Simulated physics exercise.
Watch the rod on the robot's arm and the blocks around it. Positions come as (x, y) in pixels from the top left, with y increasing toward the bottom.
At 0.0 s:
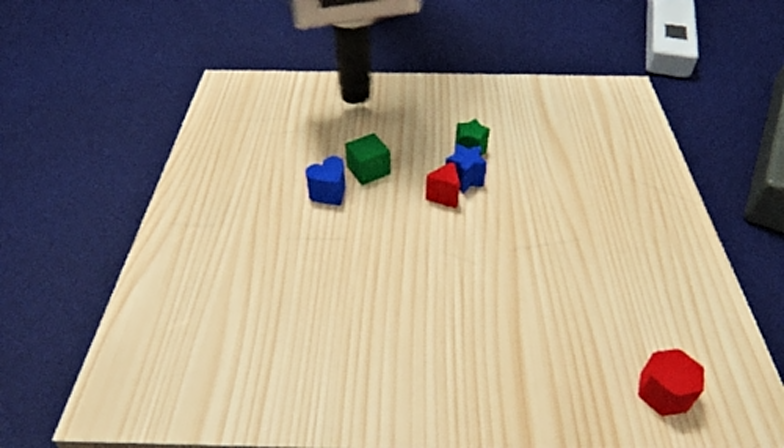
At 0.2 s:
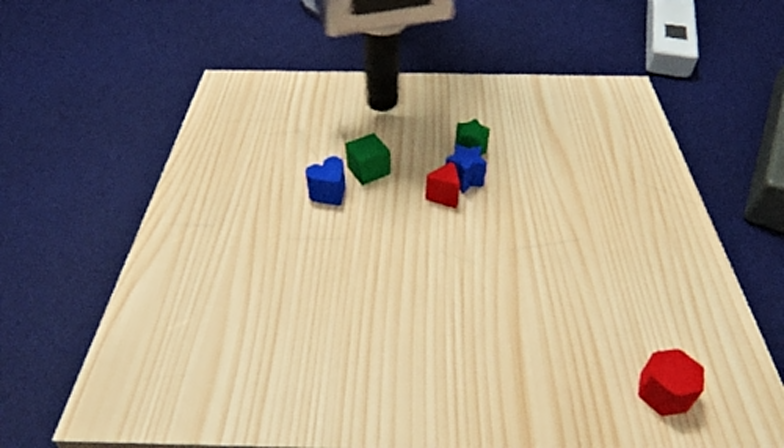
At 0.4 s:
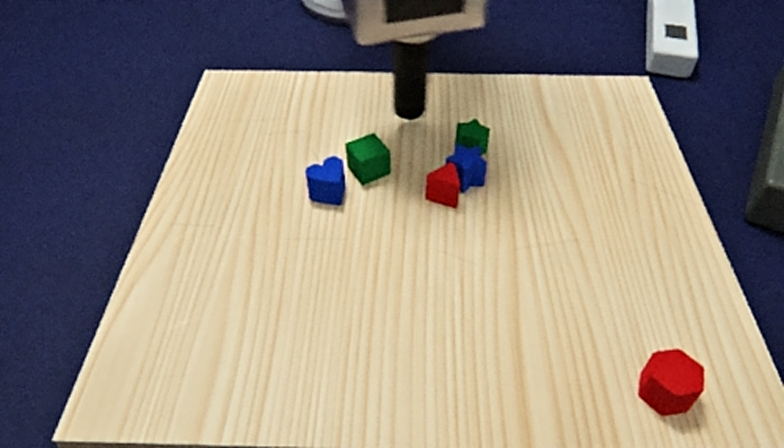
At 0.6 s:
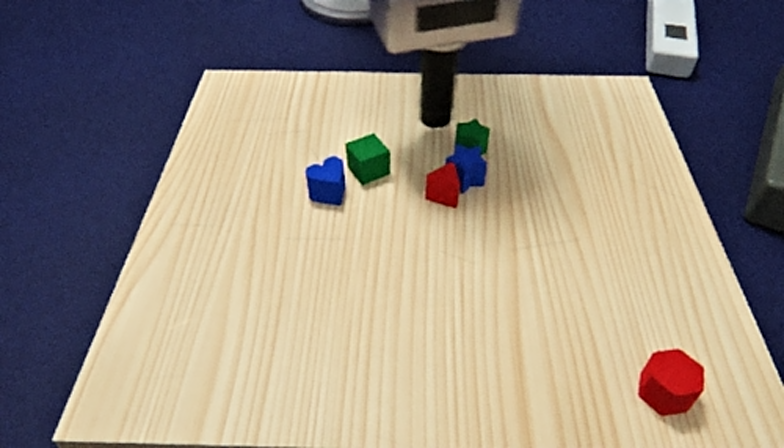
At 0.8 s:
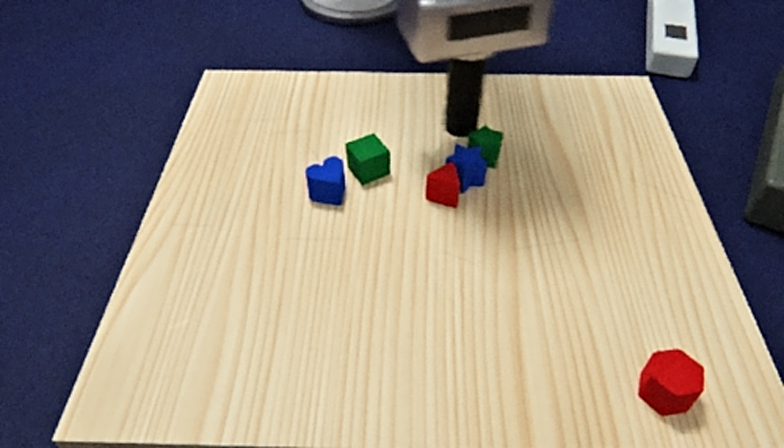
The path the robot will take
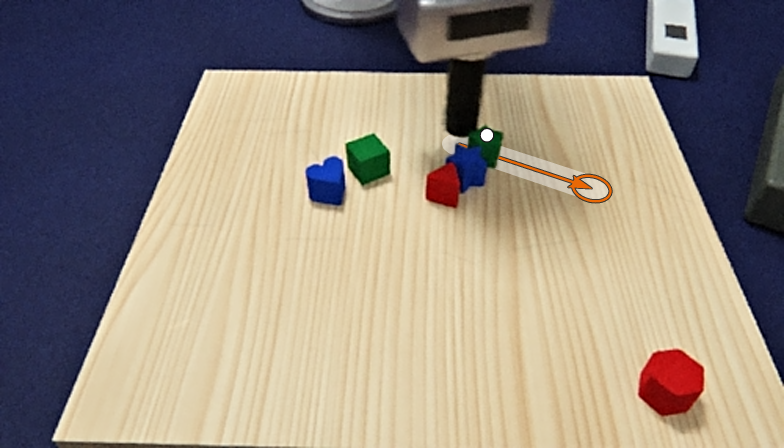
On a pale wooden board, a robot arm's dark rod moved right past a green cube and a blue heart, then nudged the green star slightly right, while the other colored blocks stayed still.
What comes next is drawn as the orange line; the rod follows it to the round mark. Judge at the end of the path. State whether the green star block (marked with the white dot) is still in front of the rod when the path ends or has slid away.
The rod has lost it.
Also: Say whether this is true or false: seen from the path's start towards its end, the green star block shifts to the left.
False - the claim does not hold.
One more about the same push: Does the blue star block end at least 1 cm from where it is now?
Going by the path, no.
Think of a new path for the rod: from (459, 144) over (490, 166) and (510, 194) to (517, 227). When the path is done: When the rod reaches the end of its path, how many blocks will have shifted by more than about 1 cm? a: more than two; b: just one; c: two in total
The correct letter is c.
The drawn path runs in a line from (459, 144) to (592, 188); the dot is on the green star block.
What follows on the original path. One third of the way, rod (504, 142); green star block (523, 153).
Two thirds of the way, rod (550, 157); green star block (547, 170), turned 55° clockwise.
At the end, rod (597, 172); blue star block not moved; green star block (550, 172), turned 75° clockwise.
